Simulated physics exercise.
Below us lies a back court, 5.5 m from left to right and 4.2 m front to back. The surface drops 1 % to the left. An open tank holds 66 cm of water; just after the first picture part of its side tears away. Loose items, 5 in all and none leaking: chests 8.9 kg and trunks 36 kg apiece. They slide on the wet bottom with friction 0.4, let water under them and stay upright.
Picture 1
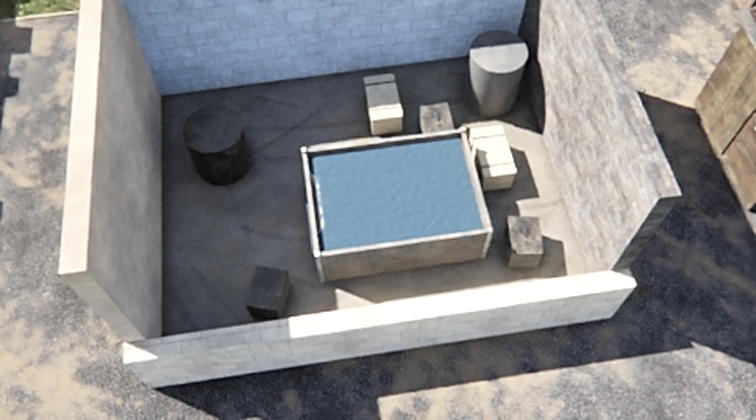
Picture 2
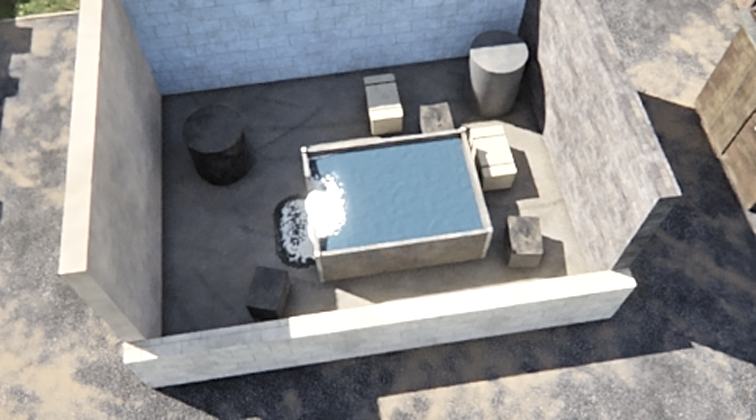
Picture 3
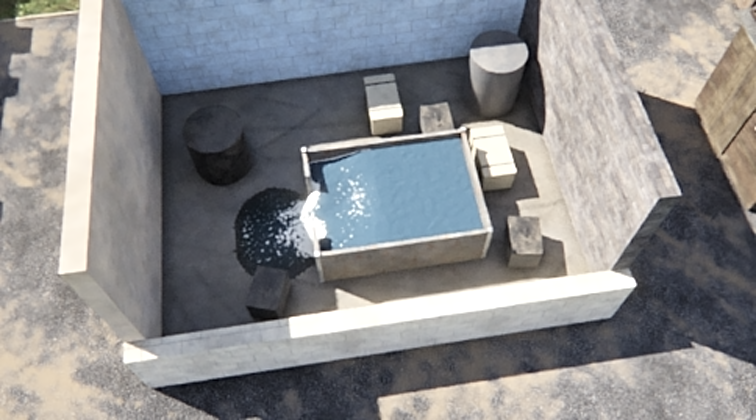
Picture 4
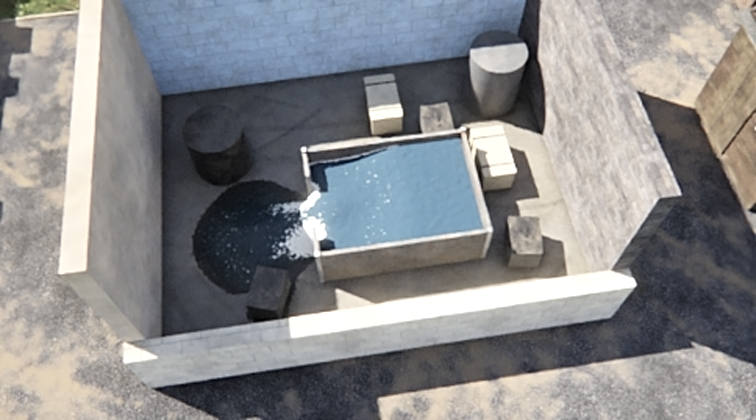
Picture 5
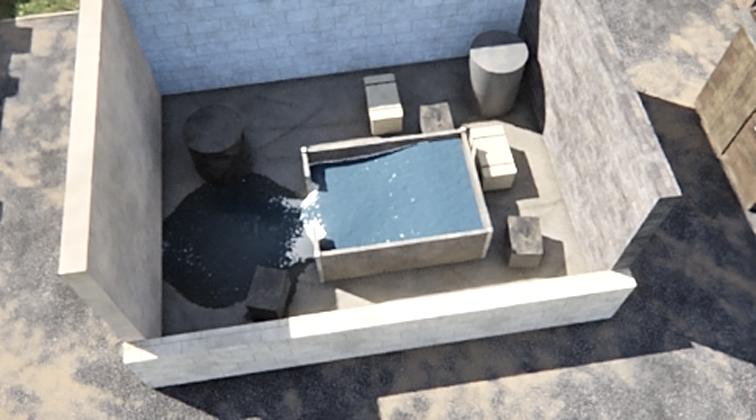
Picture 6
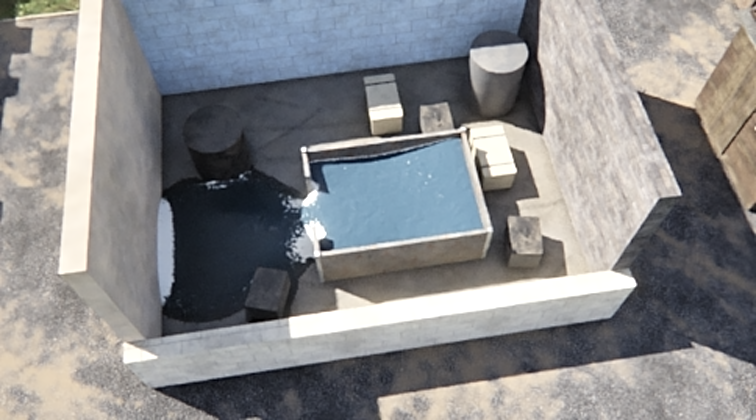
Walled back court seen from above, water bursting from an open tank's left side, spreading across the floor to the left wall.
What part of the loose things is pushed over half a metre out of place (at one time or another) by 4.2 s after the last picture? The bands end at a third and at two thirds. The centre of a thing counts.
Share: Between one and two thirds.
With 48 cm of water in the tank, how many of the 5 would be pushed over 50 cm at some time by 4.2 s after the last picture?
Then 0.
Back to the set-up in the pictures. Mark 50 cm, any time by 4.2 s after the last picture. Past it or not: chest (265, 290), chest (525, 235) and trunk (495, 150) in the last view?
In turn: Past it, more, less.
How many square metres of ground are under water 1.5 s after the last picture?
Roughly 11.0 m2.
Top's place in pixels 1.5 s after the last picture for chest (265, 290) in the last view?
Near (311, 297).
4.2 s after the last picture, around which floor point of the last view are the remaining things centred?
Near (475, 162).
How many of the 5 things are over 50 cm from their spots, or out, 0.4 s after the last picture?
0 of them.
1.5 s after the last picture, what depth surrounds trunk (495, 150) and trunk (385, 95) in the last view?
Roughly 0 and 0 cm.
Then, 0.4 s after the last picture 0 of 5 are over 50 cm from their spots; 0 afloat.
Then, 1.5 s after the last picture 1 of 5 are over 50 cm from their spots; 0 afloat.
Then, 2.8 s after the last picture 1 of 5 are over 50 cm from their spots; 1 afloat.
Then, 4.2 s after the last picture 2 of 5 are over 50 cm from their spots, and 2 have been at some point; 1 afloat.
